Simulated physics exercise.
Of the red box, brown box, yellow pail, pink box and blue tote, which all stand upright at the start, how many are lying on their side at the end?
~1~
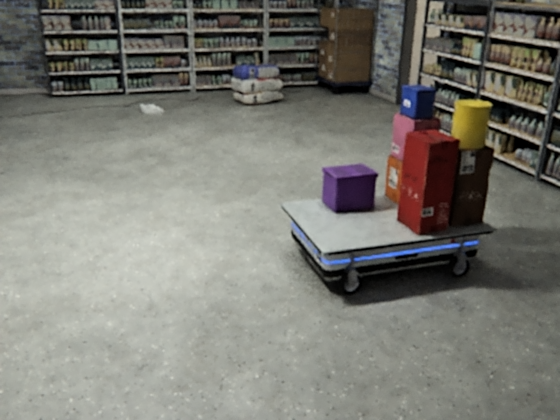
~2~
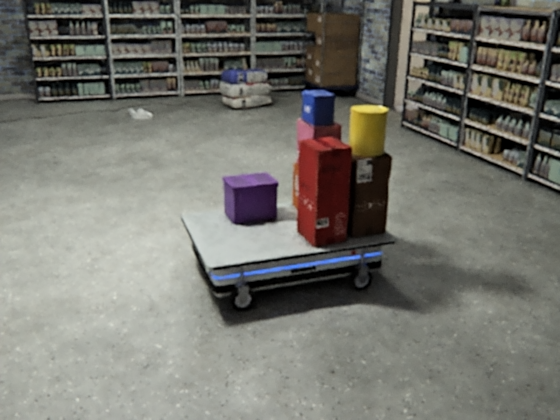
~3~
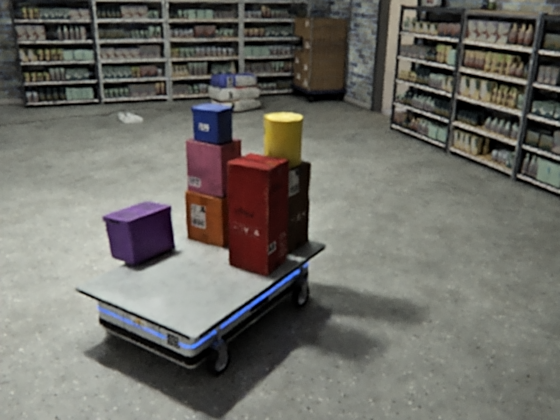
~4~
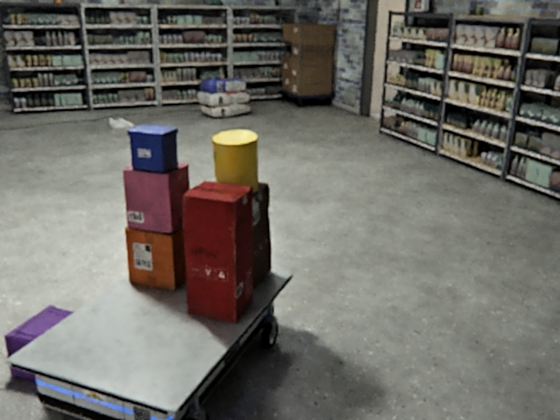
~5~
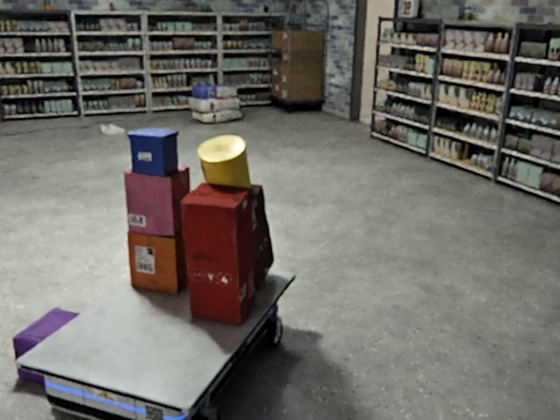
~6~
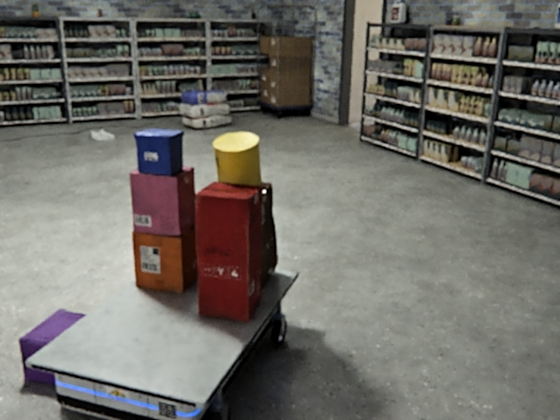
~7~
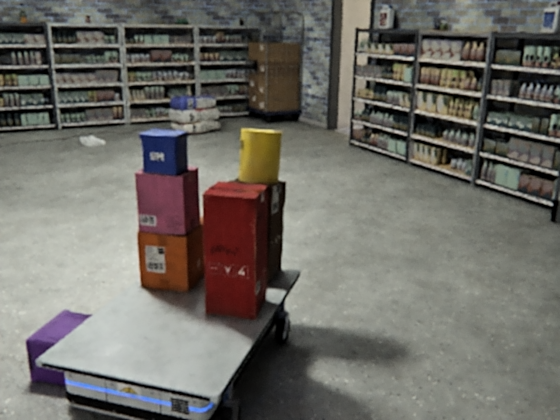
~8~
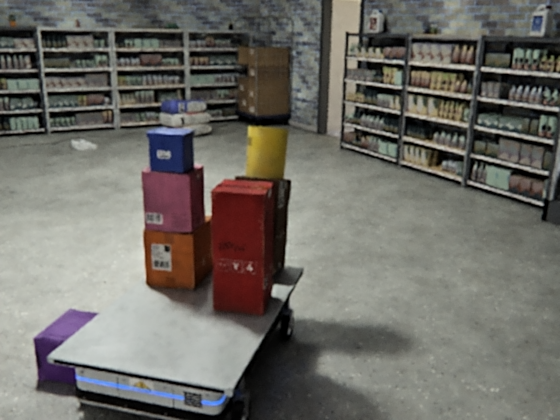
None of them are lying on their side at the end. The yellow pail tilts but stays up on the brown box, and the others remain standing on the cart.
A flat robot cart with glowing blue side lights carries a load of colourful boxes across a grey shop floor lined with stocked shelves, seen from slightly above. A purple tote sits alone on the left of the deck, while a blue tote tops pink and orange boxes beside a tall red box and a brown box bearing a yellow pail. The cart rolls left and nearer, then turns and stops. The purple tote drops off and ends tipped over on the floor at the left. The yellow pail tilts noticeably, then ends still leaning slightly atop the brown box, with the other stacked items still aboard.
